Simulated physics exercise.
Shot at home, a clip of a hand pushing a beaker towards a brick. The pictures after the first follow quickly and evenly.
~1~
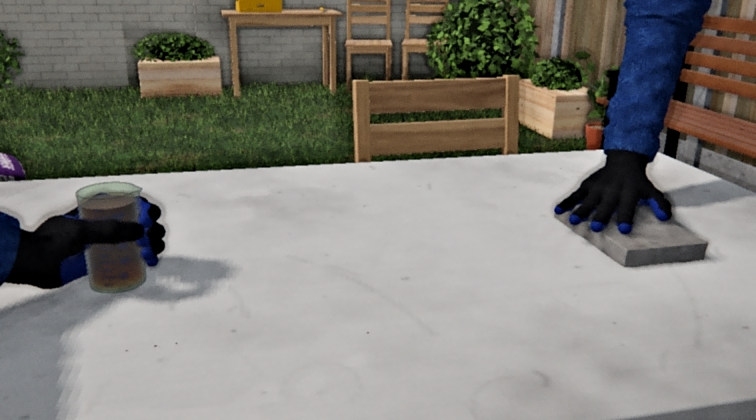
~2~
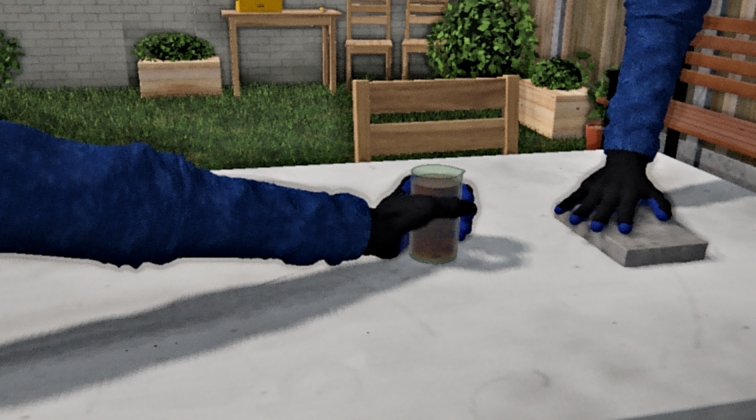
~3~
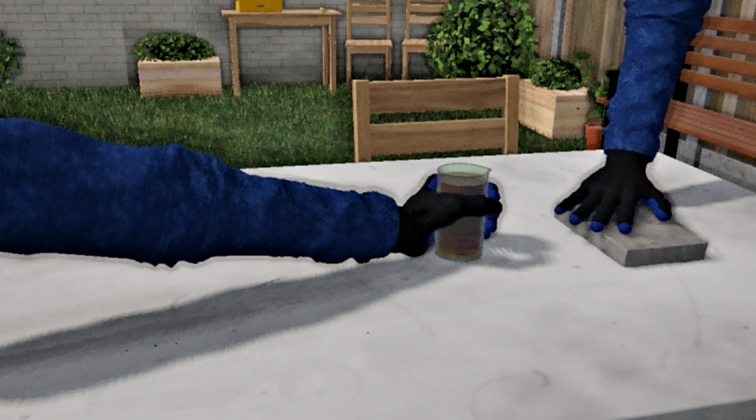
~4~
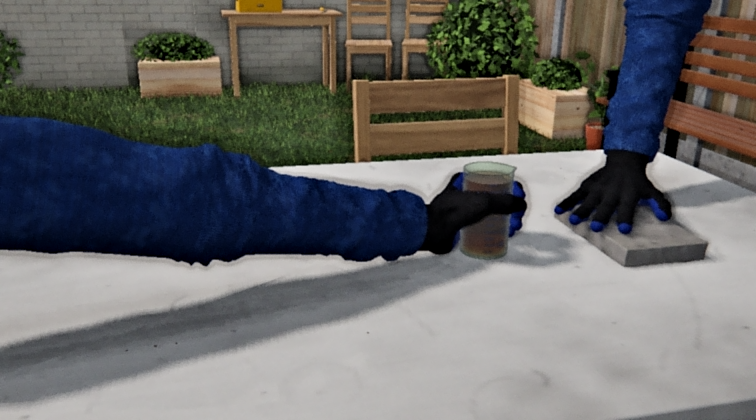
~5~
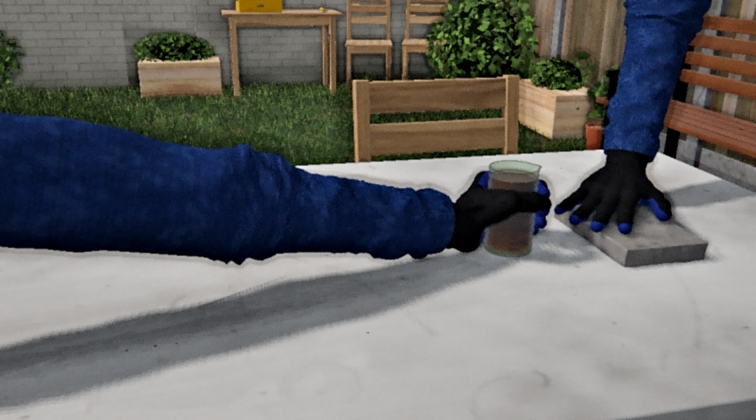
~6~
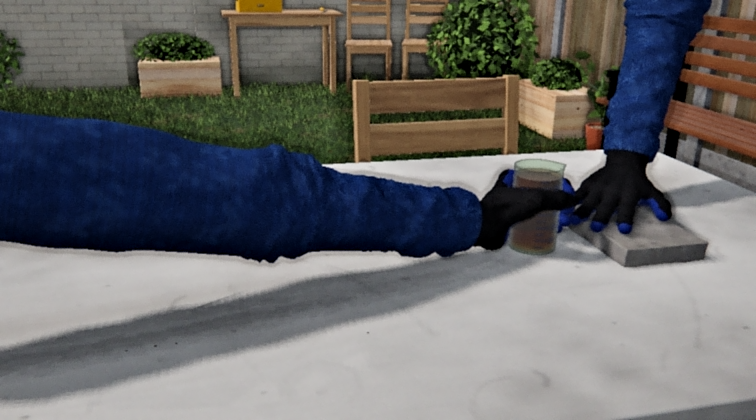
A pale white tabletop fills a garden scene viewed from a fixed position slightly above it, with grass, wooden furniture, planters and a brick wall behind. On the right, a black-and-blue gloved hand rests on a flat grey brick, while another at left grips a clear beaker of brownish liquid. The left hand, its blue sleeve stretching across, pushes the beaker rightward towards the brick, which stays still.
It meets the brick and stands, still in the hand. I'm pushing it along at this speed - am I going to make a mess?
Yes, some spills.
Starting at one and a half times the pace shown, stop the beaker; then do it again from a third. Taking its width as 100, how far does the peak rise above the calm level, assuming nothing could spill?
Peak: About 70 %, then about 15 %.
Soon after, the beaker meets the brick.
Later, the iced tea surges up the wall; some has gone over its rim.
In the end, the beaker stands at the brick; some has gone over its rim.
